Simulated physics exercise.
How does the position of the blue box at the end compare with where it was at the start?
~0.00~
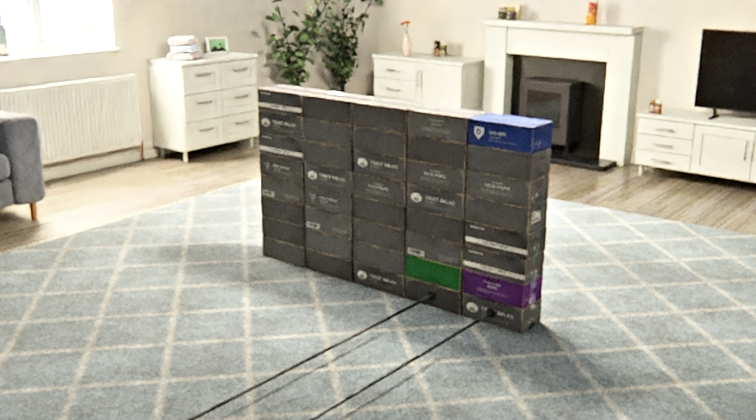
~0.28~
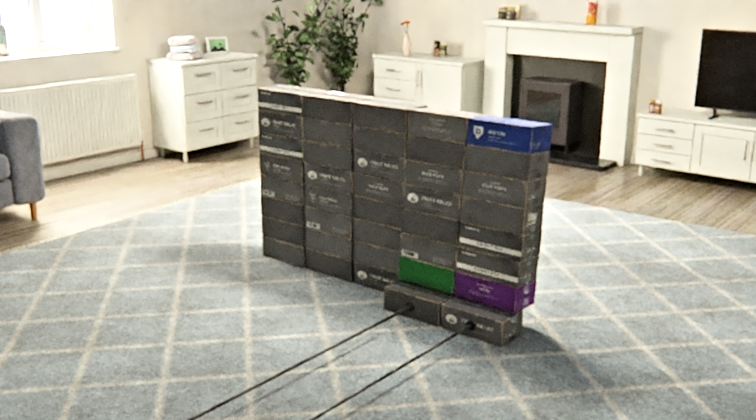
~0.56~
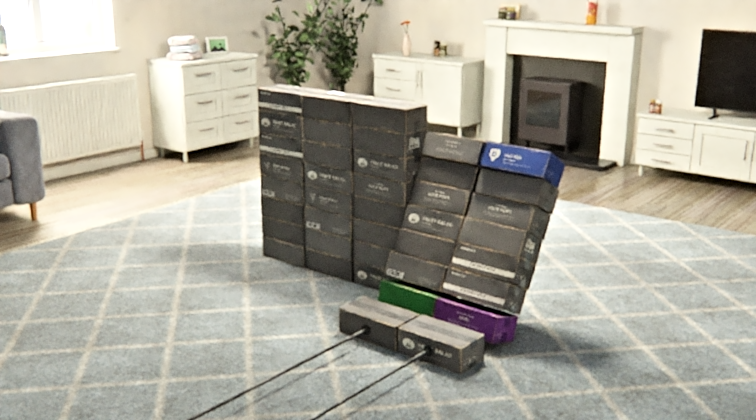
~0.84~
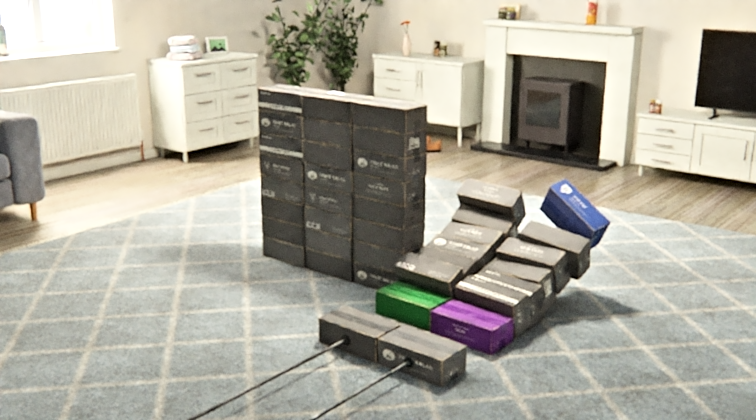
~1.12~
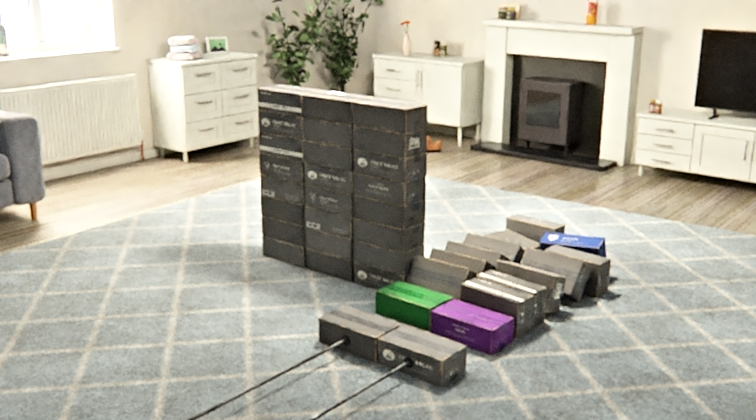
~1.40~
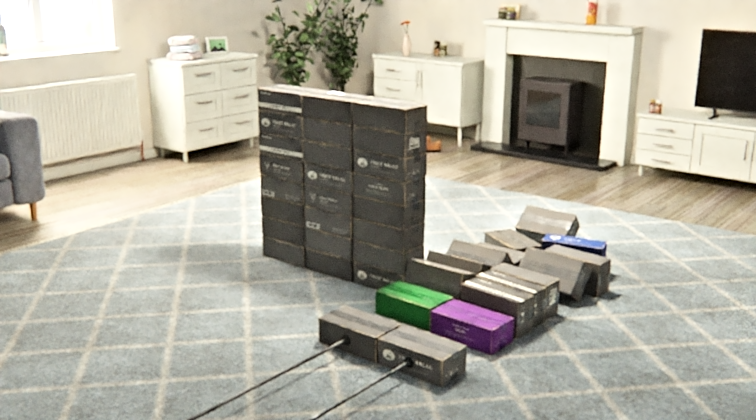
At the start the blue box sits at the top right corner of the wall. By the end it lies lower and further right, among the fallen boxes.
